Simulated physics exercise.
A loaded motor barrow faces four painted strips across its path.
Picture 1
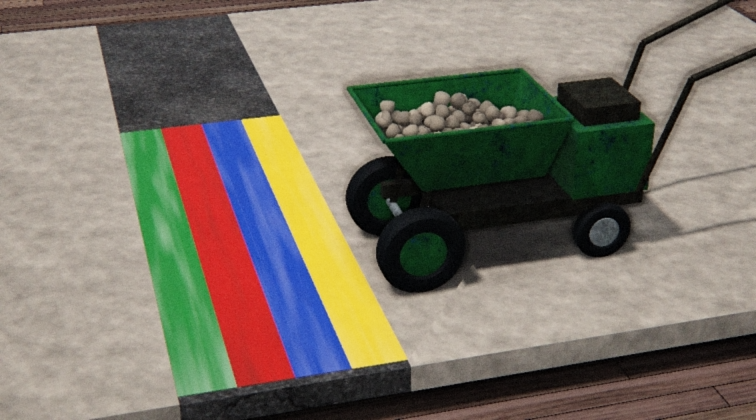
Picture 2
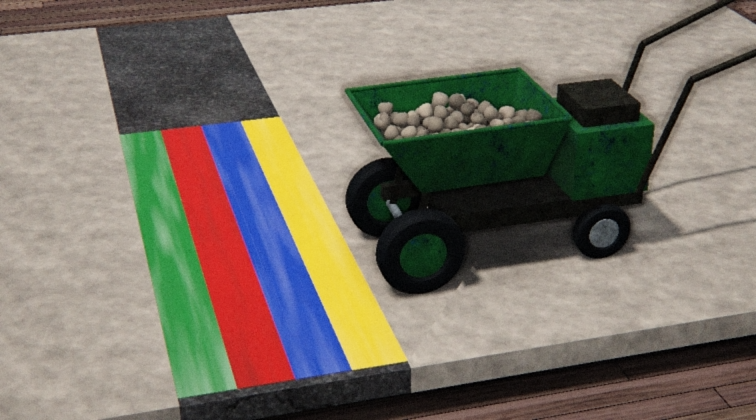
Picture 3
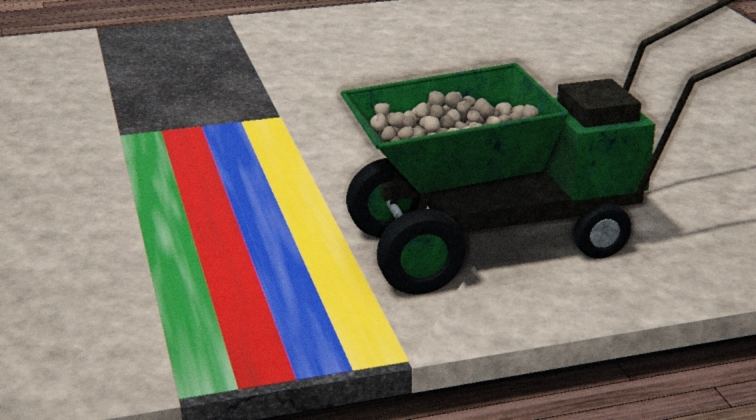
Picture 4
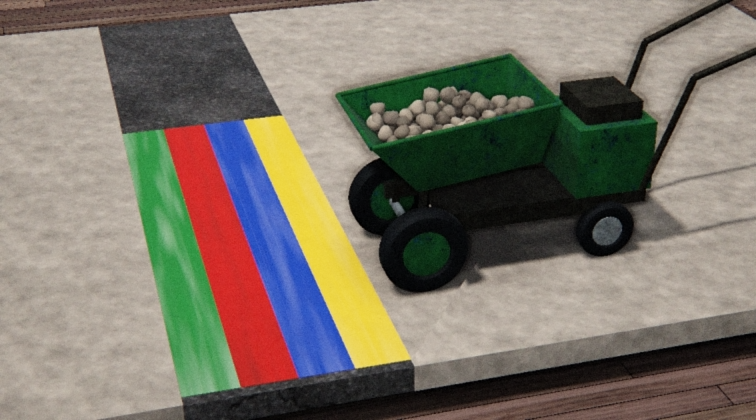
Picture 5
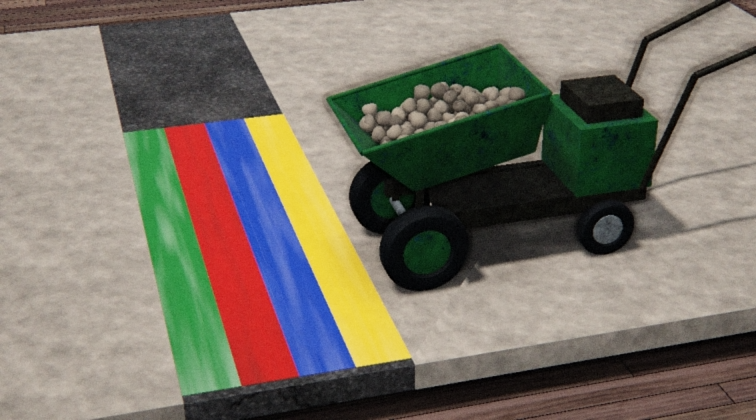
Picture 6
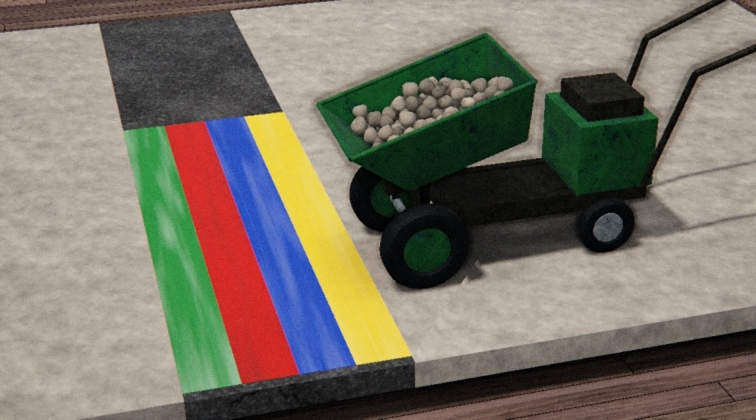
Green skip of a motor barrow loaded with river pebbles tilting forward to the left, facing green, red, blue and yellow strips.
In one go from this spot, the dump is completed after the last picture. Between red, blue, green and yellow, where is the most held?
On red.
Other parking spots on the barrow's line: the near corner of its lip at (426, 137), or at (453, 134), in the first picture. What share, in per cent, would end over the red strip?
Some 20 in a hundred, then some 10 in a hundred.
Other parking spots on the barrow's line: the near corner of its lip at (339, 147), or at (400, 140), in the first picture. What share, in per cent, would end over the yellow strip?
That comes to some 0 in a hundred for the first try and some 0 in a hundred for the second.
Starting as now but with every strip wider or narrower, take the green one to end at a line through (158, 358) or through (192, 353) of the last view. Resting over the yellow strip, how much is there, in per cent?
About 0 and 0 per cent.
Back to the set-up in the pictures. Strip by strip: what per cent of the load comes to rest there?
Estimated shares: Yellow strip 0 %, blue strip 15 %, red strip 40 %, green strip 20 %.
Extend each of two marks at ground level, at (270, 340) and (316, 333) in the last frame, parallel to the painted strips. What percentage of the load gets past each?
Estimate, first then second: 50 %, 80 %.
Just after the last frame, skip tipped steeply; every one in the skip.
A moment on, skip tipped right over; the larger part in the skip; just a few over the blue strip; roughly a quarter over the red strip; just a few over the green strip; just a few falling.
Further on, skip tipped right over; roughly a quarter in the skip; about a tenth over the blue strip; roughly a third over the red strip; roughly a quarter over the green strip; about a tenth off the paint.
When it is over, skip tipped right over; roughly a quarter in the skip; not one over the yellow strip; about a tenth over the blue strip; roughly a third over the red strip; roughly a quarter over the green strip; about a tenth off the paint.
